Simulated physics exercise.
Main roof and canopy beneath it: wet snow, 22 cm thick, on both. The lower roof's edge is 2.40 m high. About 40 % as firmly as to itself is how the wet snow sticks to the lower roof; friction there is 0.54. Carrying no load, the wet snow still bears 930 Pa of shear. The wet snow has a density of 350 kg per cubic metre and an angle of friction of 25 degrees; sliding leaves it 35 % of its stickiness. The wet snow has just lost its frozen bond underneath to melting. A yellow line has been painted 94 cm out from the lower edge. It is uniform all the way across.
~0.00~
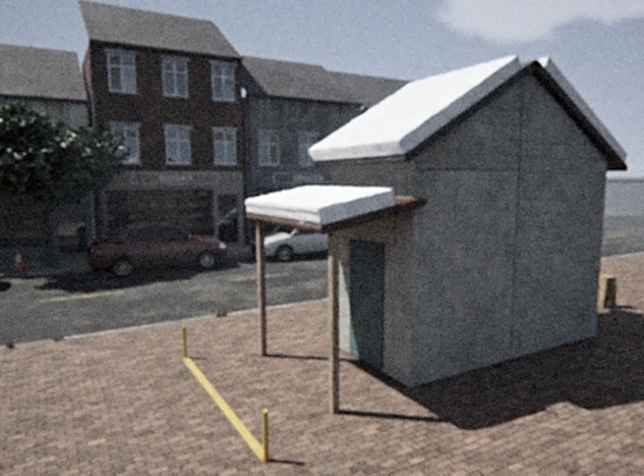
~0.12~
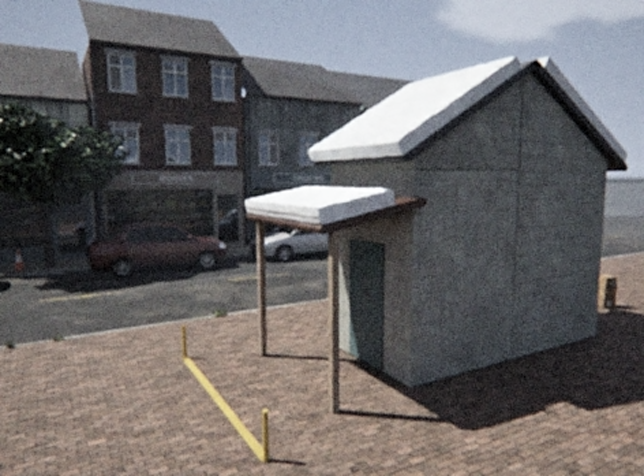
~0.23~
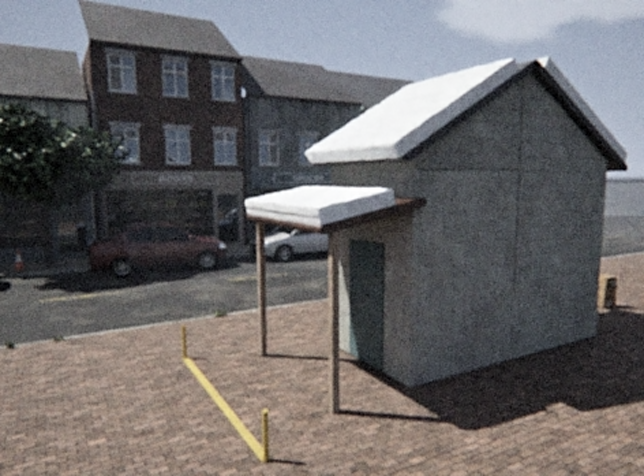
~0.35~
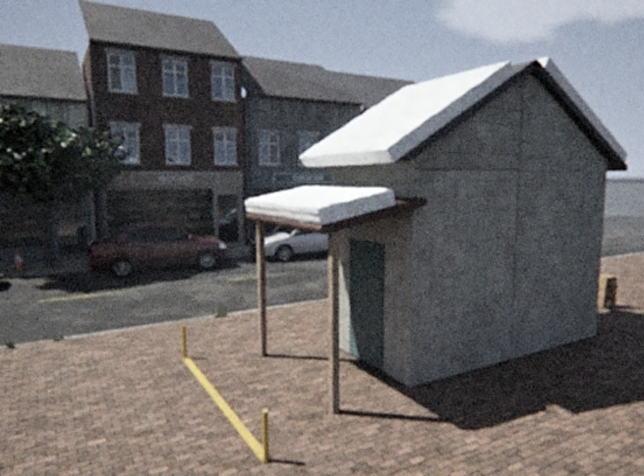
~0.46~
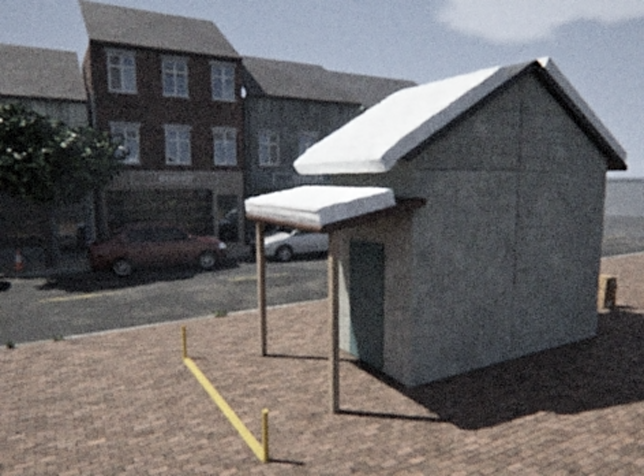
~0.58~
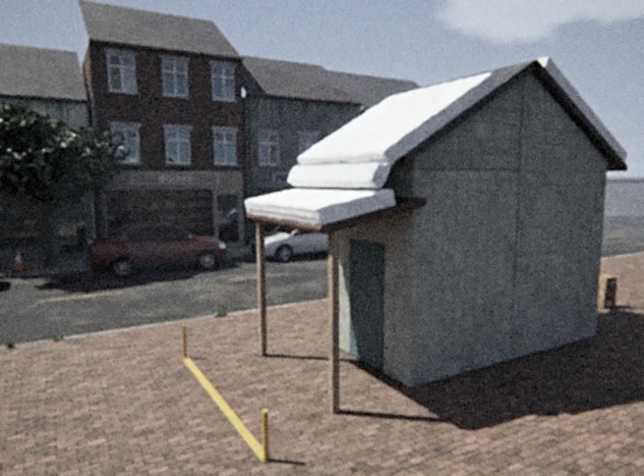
Thick white snow sliding down a small grey building's roof, overhanging the edge, then cracking and sagging onto the snow-covered canopy below.
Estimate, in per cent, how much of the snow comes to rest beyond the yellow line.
I would say roughly 28 per cent.
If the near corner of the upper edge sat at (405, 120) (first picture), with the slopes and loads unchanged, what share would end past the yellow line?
60 %.
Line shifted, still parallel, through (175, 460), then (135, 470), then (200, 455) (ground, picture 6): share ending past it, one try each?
7 %, then 2 %, then 14 %.
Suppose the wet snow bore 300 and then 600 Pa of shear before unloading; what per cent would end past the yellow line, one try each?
Result: 55 % for the first case, 40 % for the second.
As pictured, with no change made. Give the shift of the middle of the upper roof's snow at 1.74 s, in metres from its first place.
Distance from start: Around 3.2 m.
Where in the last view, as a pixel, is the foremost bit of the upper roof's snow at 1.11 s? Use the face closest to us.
Near (304, 210), I'd say.
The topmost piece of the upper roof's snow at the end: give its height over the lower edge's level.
0.6 m, give or take.
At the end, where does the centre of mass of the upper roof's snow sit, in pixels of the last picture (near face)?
It sits close to (283, 328).
By 1.11 s, none is below the lower edge and 0 % is past the line.
By 1.74 s, 33 % is below the lower edge and 10 % is past the line.
By 2.37 s, 49 % is below the lower edge and 28 % is past the line.
By 3.00 s, 49 % is below the lower edge and 28 % is past the line.
By 3.10 s, at the end, 49 % is below the lower edge and 28 % is past the line.
